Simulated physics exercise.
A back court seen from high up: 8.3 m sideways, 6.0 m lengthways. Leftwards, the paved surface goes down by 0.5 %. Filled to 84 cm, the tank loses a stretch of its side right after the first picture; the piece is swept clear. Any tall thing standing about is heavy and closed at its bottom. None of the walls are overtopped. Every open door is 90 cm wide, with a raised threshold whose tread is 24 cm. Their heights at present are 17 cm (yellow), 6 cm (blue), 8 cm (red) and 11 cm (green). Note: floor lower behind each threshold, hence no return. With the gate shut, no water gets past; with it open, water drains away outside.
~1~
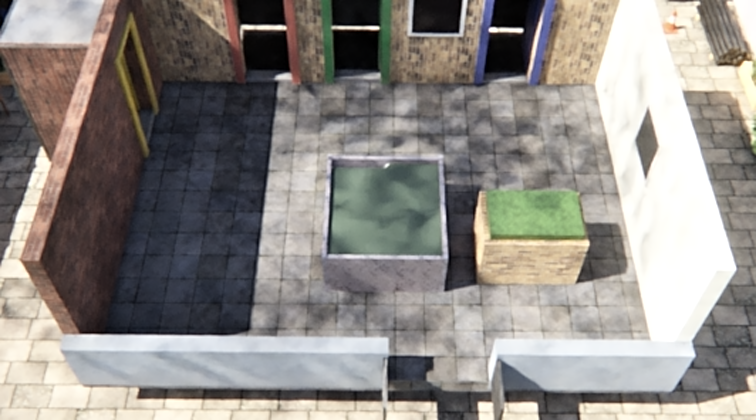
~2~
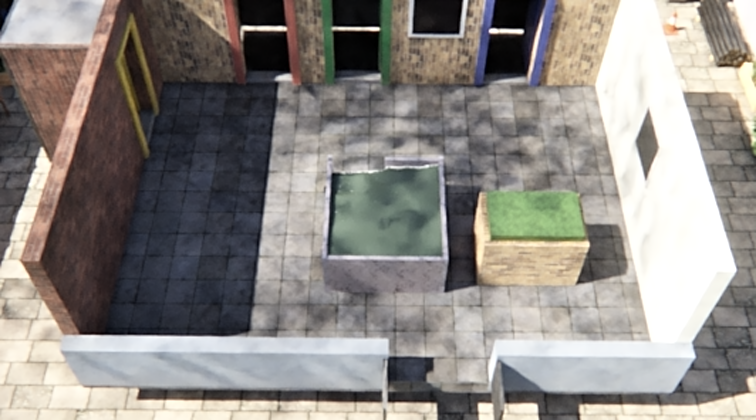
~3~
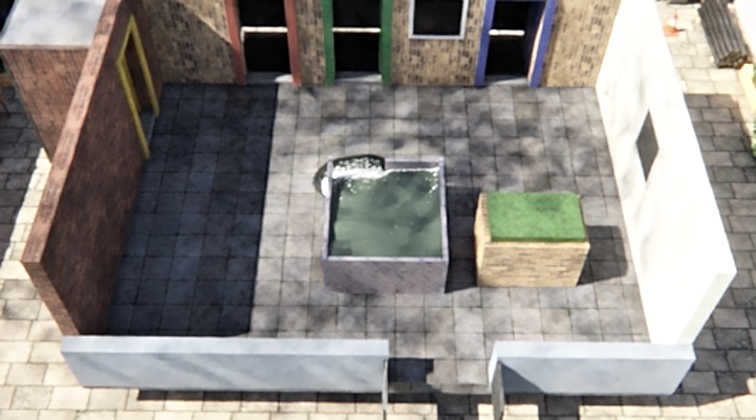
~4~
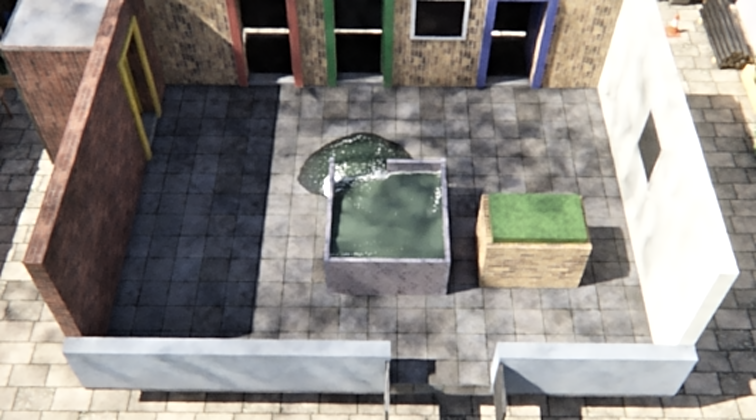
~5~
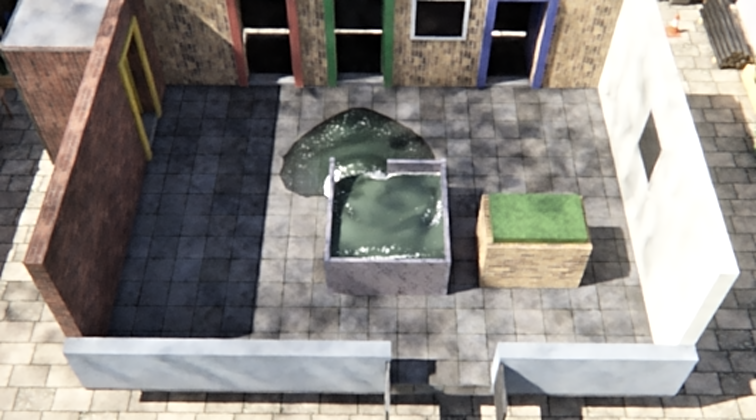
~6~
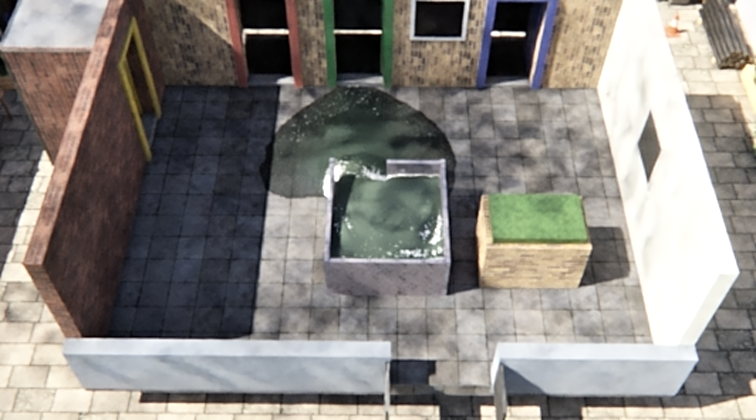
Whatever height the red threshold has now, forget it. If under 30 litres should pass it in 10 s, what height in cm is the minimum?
The minimum is around 17 cm.
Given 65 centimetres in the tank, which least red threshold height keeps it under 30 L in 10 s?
Then a height close to 12.5 cm.
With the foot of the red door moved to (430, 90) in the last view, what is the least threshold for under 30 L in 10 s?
Something near 16 cm.
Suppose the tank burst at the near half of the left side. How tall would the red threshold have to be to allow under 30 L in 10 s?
About 10.0 cm.
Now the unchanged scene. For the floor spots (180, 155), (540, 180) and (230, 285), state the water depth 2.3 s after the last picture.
In order: Around 8, 0 and 0 cm.
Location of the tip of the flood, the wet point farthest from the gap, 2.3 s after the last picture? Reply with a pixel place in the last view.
The tip of the flood lies near (598, 89).
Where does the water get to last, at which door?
The yellow one.
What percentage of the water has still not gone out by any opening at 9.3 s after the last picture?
Around 82 percent is still there.
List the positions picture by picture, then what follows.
The first picture shows the tank at (385, 208) is whole and still, 84 cm deep; the red door at (264, 42) is dry.
In the second picture, the gap is on the far side, the front 0.3 m out at a hidden place; the back of the tank holds 84 cm.
In the third picture, the gap is on the far side, the front 0.8 m out at (356, 159); the back of the tank holds 84 cm.
In the fourth picture, the front is at (362, 135), 1.4 m from the gap on the far side; 2.0 m2 of floor is wet, 82 cm left at the back.
In the fifth picture, water pours out on the far side and has run 2.0 m, to (350, 112); about 6 cm deep outside, 73 cm at the back.
In the sixth picture, the gap is on the far side, the front 2.7 m out at (344, 88); the back of the tank holds 71 cm; 1.0 m in a straight line remain to the red door at (266, 46).
Then, 0.7 s after the last picture water covers 25 % of the floor, deepest (40 cm) near (350, 190); 22 cm at the red door, 7 litres in over its 8 cm threshold.
Then, 2.3 s after the last picture water covers 35 % of the floor, deepest (31 cm) near (176, 87); 17 cm at the red door, 101 litres in over its 8 cm threshold.
Then, 9.3 s after the last picture water covers 95 % of the floor, deepest (10 cm) near (100, 367); 6 cm at the red door, 147 litres in over its 8 cm threshold.
At the red door as built, the water peaked near 23 cm, 1.1 s after the last picture.
Run again over the same 10 s with other heights there, 43 litres in over 15.5 cm, 14 litres over 20.5 cm. The limit of 30 litres is kept from about 17 cm up.
